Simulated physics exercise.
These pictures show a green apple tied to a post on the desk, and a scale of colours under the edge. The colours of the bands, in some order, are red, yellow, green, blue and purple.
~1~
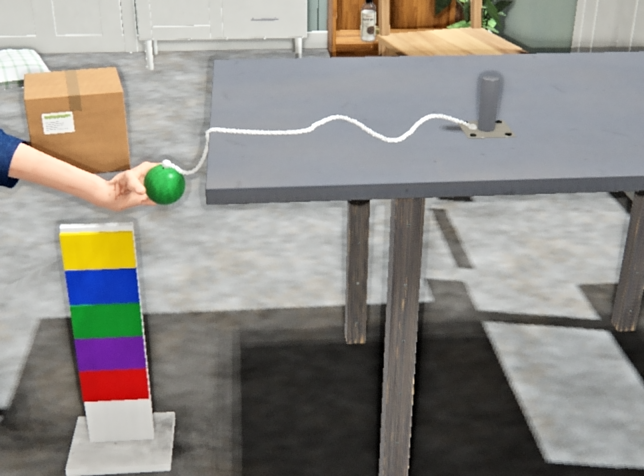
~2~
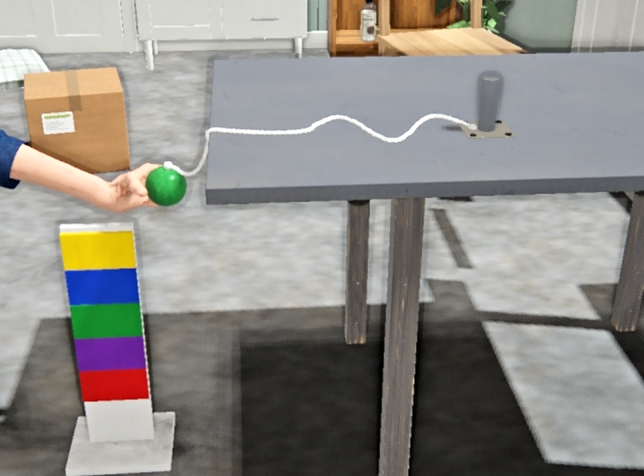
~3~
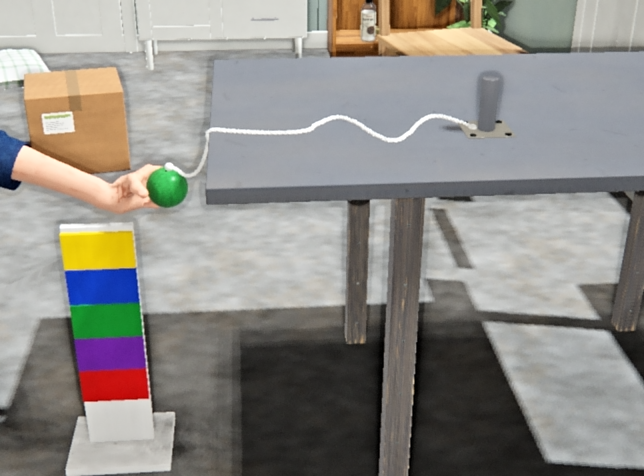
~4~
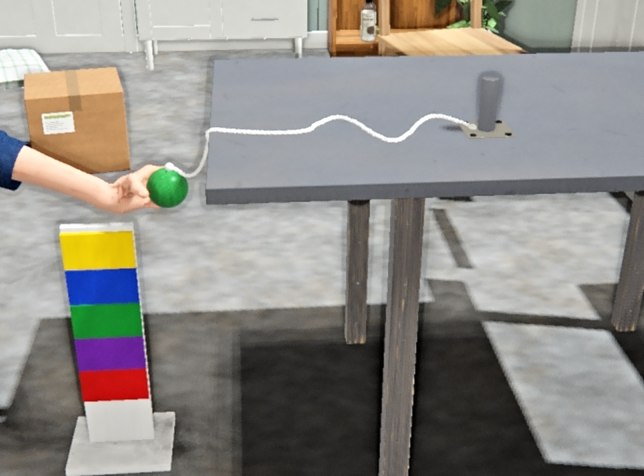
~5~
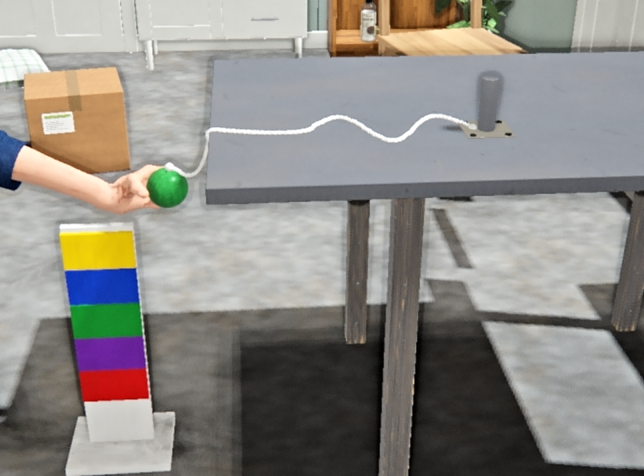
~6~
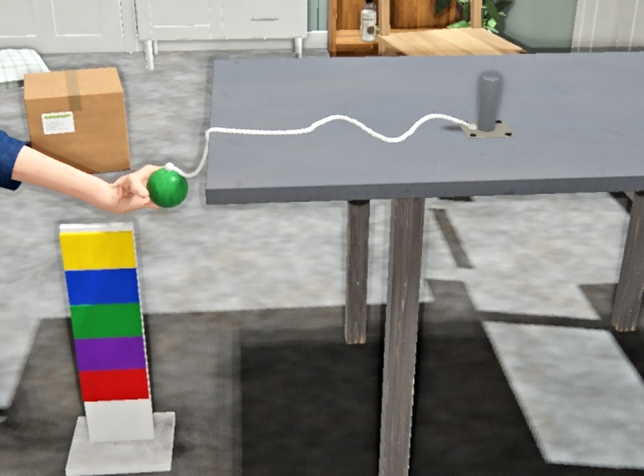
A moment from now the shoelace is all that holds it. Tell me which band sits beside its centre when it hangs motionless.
The green one sits beside it.
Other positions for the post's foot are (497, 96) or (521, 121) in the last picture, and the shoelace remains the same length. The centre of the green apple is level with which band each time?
Going case by case, it's blue and then blue.
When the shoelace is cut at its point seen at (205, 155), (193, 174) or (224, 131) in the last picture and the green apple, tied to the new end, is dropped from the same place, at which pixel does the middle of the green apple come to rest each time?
I'd put it around (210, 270) for the first cut, (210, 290) for the second and (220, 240) for the third.
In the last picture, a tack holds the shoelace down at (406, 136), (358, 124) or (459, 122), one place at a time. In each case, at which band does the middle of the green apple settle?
Result per try, in sequence: Blue / yellow / green.
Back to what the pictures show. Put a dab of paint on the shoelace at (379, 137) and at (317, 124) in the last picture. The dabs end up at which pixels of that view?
In that view they reach (314, 129) and (213, 131).
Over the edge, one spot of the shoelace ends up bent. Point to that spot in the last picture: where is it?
Position: Approx. (314, 126).
Soon after, apple near (222, 293); level with blue.
Then, apple near (212, 314); level with green.
At rest, apple near (213, 322); level with green. Its centre hangs level with the green band.
